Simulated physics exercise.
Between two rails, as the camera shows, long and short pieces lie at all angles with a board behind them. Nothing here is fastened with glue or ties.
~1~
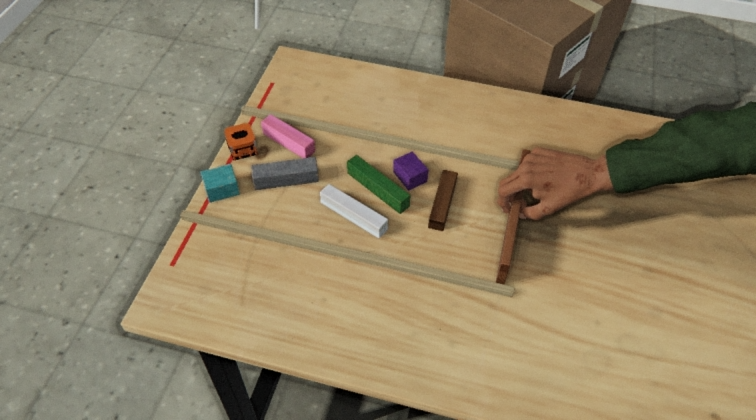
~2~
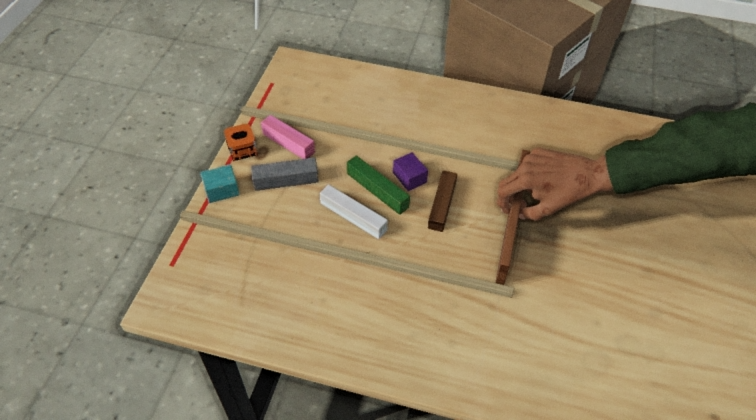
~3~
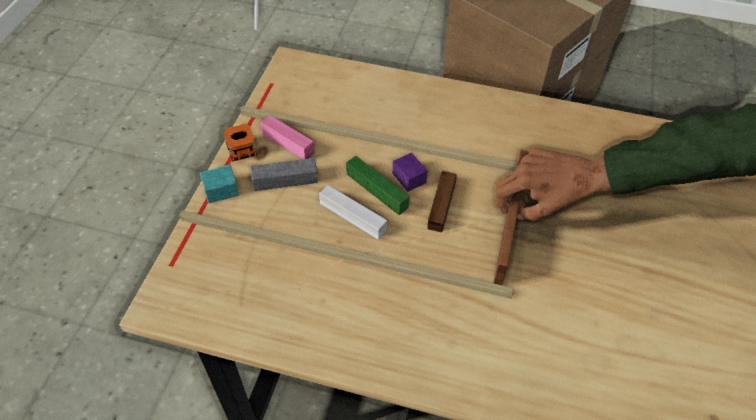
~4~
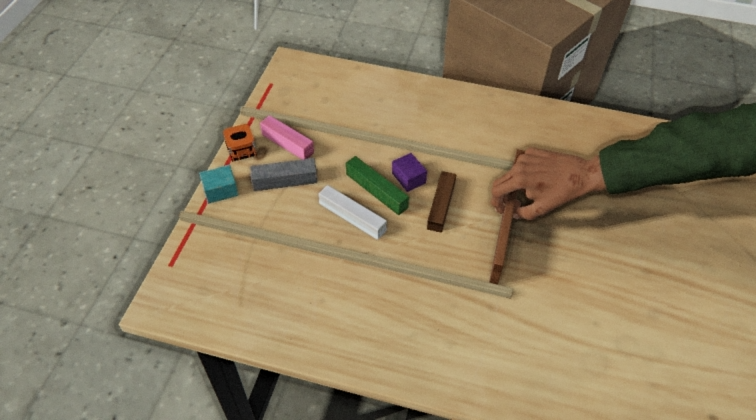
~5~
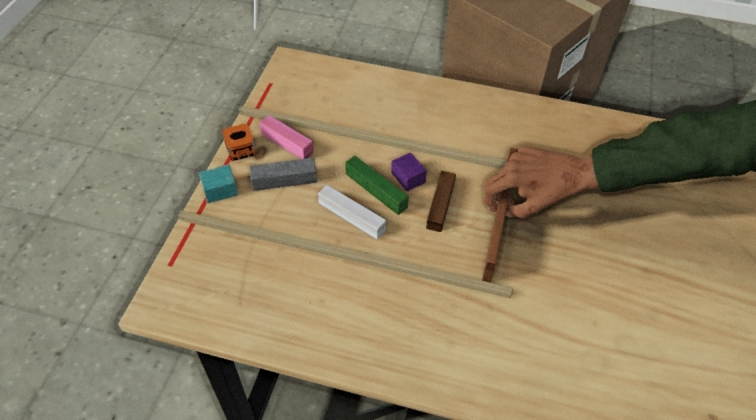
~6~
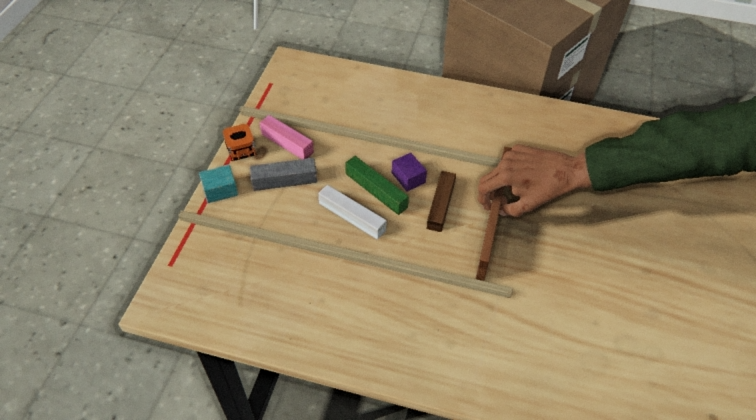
A hand in a green sleeve slowly slid a reddish-brown board a short way left between two rails on a wooden table, while the scattered colored blocks and sticks in front of it stayed put.
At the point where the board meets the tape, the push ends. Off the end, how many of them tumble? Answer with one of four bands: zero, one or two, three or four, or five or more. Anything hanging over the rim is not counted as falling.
Five or more.
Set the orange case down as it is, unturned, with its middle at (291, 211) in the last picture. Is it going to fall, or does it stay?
It simply keeps its place on top.
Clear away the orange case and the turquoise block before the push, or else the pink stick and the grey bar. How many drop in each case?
Fallen: 5, and 5 in the other try.
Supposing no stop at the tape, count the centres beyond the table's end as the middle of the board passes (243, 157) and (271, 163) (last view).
The counts: 6 and 4.
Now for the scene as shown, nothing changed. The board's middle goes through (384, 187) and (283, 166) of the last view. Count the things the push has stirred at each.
4, then 8.
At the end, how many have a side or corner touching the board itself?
Well, it touches 1.
Early on, none off yet; orange case at rest near (240, 142); turquoise block at rest near (219, 184); pink stick at rest near (287, 138).
A while later, none off yet; orange case at rest near (240, 142); turquoise block at rest near (219, 184); pink stick travelled a little near (273, 137).
Further along, none off yet; orange case leaning well over near (201, 158); turquoise block on its side near (179, 204); pink stick travelled about its own width near (223, 129).
Finally, the number that fall off is five or more; lost, purple block, green bar, white stick, grey bar, pink stick, turquoise block and orange case.
